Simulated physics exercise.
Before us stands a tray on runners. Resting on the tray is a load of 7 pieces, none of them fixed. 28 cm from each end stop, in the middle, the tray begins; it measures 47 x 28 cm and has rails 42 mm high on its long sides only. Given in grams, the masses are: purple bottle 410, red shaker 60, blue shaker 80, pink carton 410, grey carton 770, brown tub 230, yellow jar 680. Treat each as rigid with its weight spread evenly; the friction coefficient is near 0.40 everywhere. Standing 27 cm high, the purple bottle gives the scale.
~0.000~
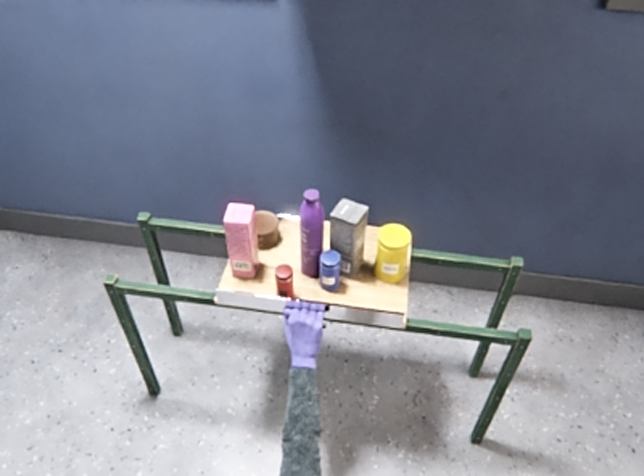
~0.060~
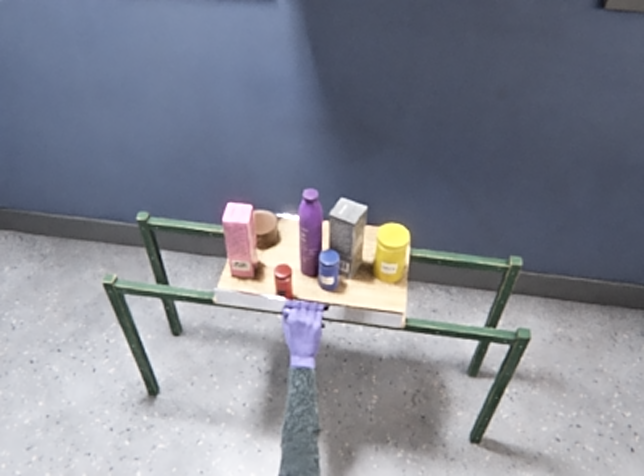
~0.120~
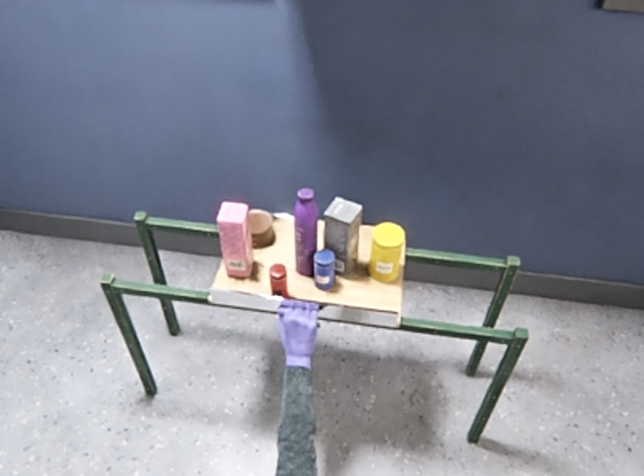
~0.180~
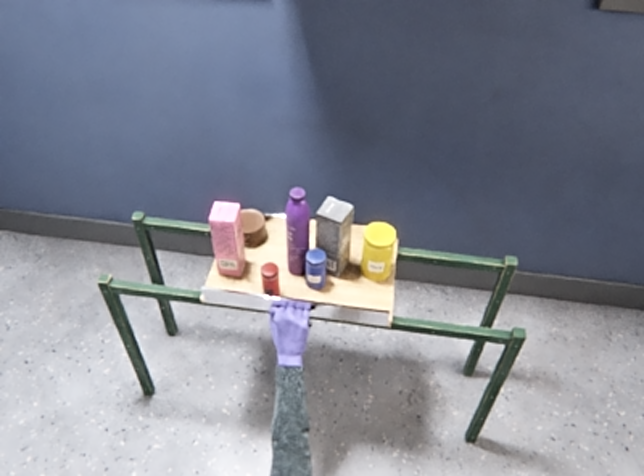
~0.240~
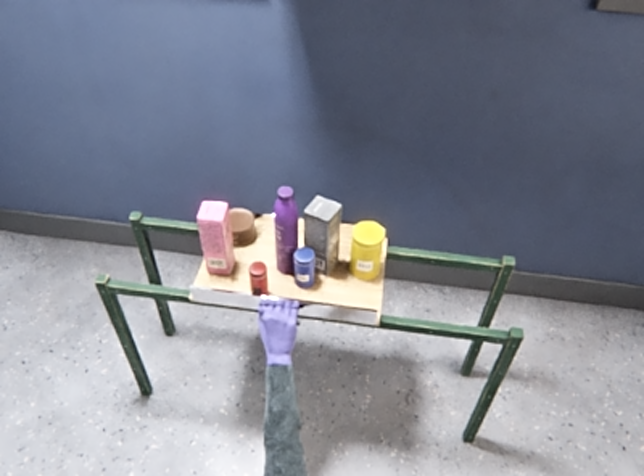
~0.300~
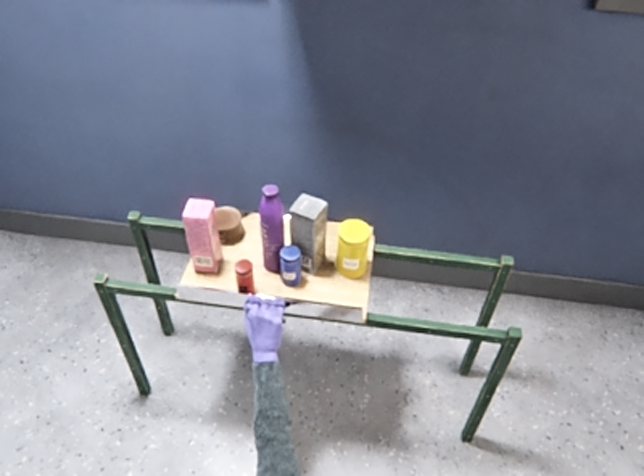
A purple-gloved hand held the front edge of a tray crowded with bottles, cartons and small containers, then slid it slowly a short way left along green rails, everything on it staying upright.
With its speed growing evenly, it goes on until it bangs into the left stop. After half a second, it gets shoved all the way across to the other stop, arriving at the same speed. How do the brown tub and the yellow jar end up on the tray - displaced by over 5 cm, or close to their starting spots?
They end like this: The brown tub displaced, the yellow jar close by.
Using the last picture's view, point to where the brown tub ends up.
End position: Roughly (103, 316).
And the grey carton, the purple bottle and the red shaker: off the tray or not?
Afterwards, the grey carton stays on its support, the purple bottle leaves its support, and the red shaker leaves its support.
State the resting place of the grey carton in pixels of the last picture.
Its centre ends close to (410, 254) in the last view.
By 0.90 s, tray 28 cm left; purple bottle, red shaker, pink carton and brown tub now off the tray; yellow jar 13 cm from its spot near (228, 235); blue shaker on its side.
By 1.70 s, tray 4 cm left; yellow jar 13 cm from its spot near (319, 246); blue shaker on its side; grey carton on its side.
When it is over (2.7 s), off the tray, purple bottle, red shaker, pink carton and brown tub; lying over on the tray, blue shaker and grey carton; the last one within 5 cm of the start. In the last view, brown tub near (103, 316), yellow jar near (498, 267).
